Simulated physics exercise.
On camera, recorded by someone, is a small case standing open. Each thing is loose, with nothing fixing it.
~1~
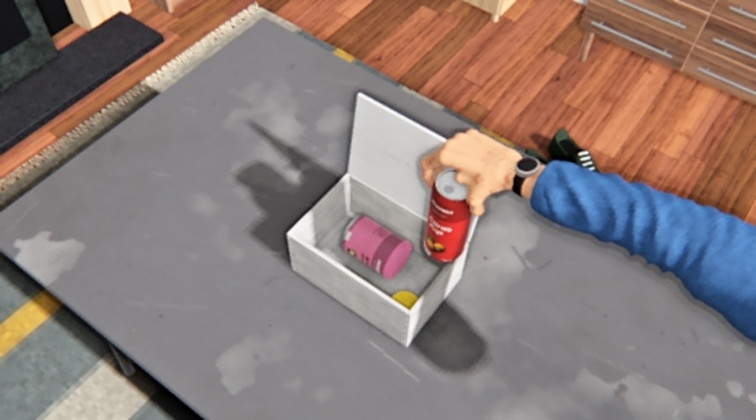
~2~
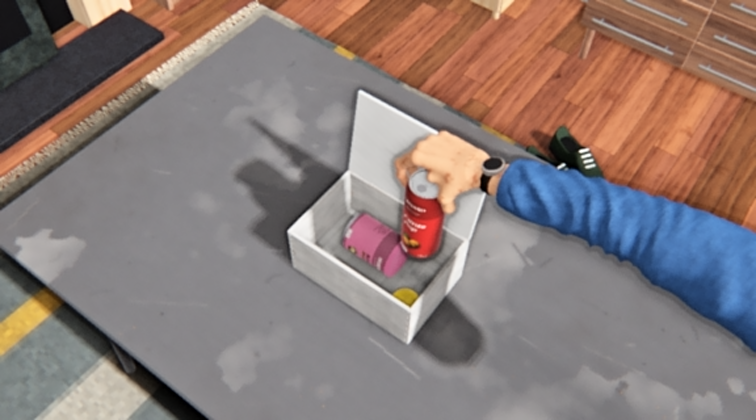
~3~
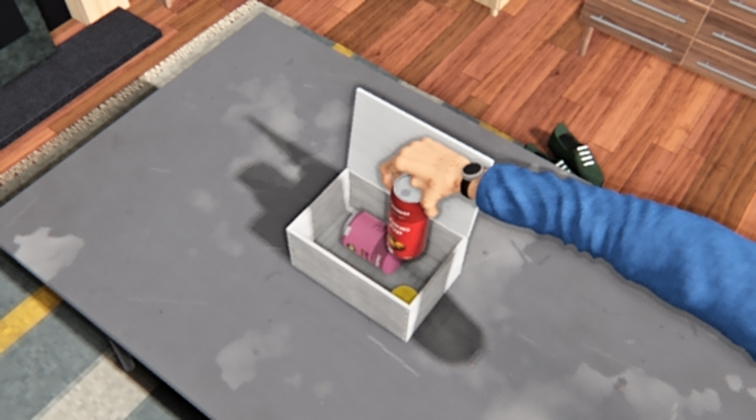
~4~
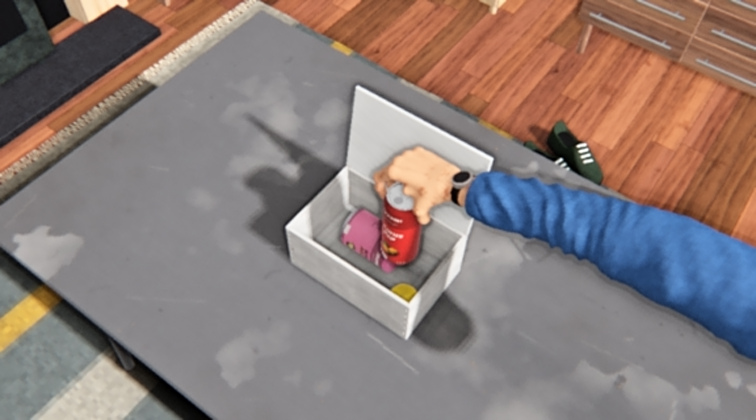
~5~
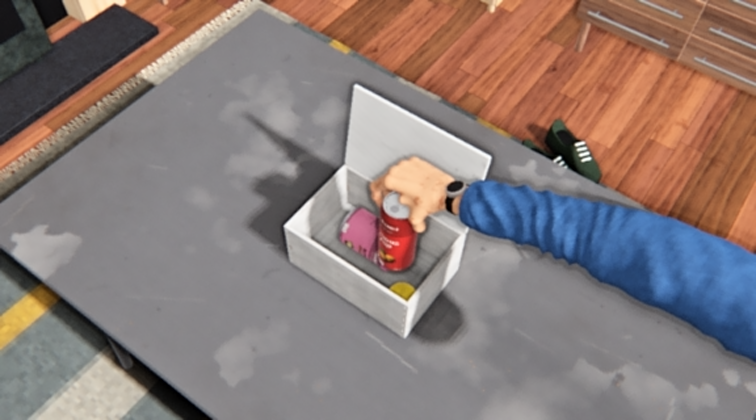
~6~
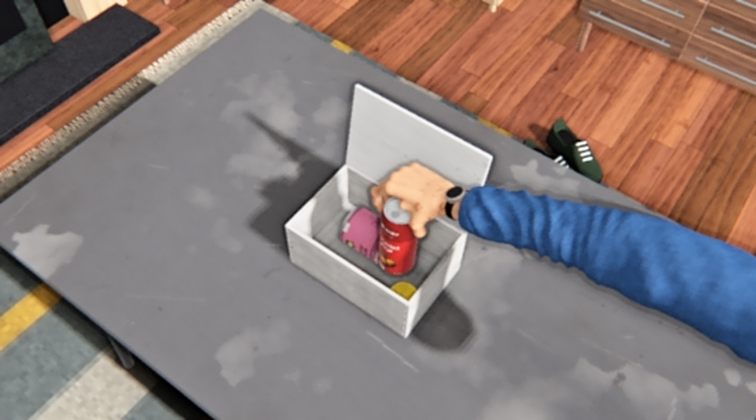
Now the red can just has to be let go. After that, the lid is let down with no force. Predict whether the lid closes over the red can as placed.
It closes.
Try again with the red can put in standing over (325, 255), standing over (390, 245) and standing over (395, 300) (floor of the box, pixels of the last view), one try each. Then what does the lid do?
In order, the lid gets blocked, then gets blocked, then fits down.
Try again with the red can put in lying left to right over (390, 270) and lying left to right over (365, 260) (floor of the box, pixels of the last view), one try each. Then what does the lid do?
For the first packing it seals the box, and for the second it seals the box.
Then, 0.60 s past the last view, red can rocked 67° from its first pose near (367, 257); yellow lemon displaced a little.
Then, 1.30 s past the last view, lid 78° above the rim; red can on its side near (345, 253); yellow lemon displaced a little; pink tin displaced a little.
Then, 2.00 s past the last view, lid 28° above the rim; red can on its side near (345, 253); yellow lemon displaced a little; pink tin displaced a little.
Finally, lid shut; down or leaning hard in the box, red can; the other 2 still in place. Final places as the last picture's camera would see them, red can near (345, 253).
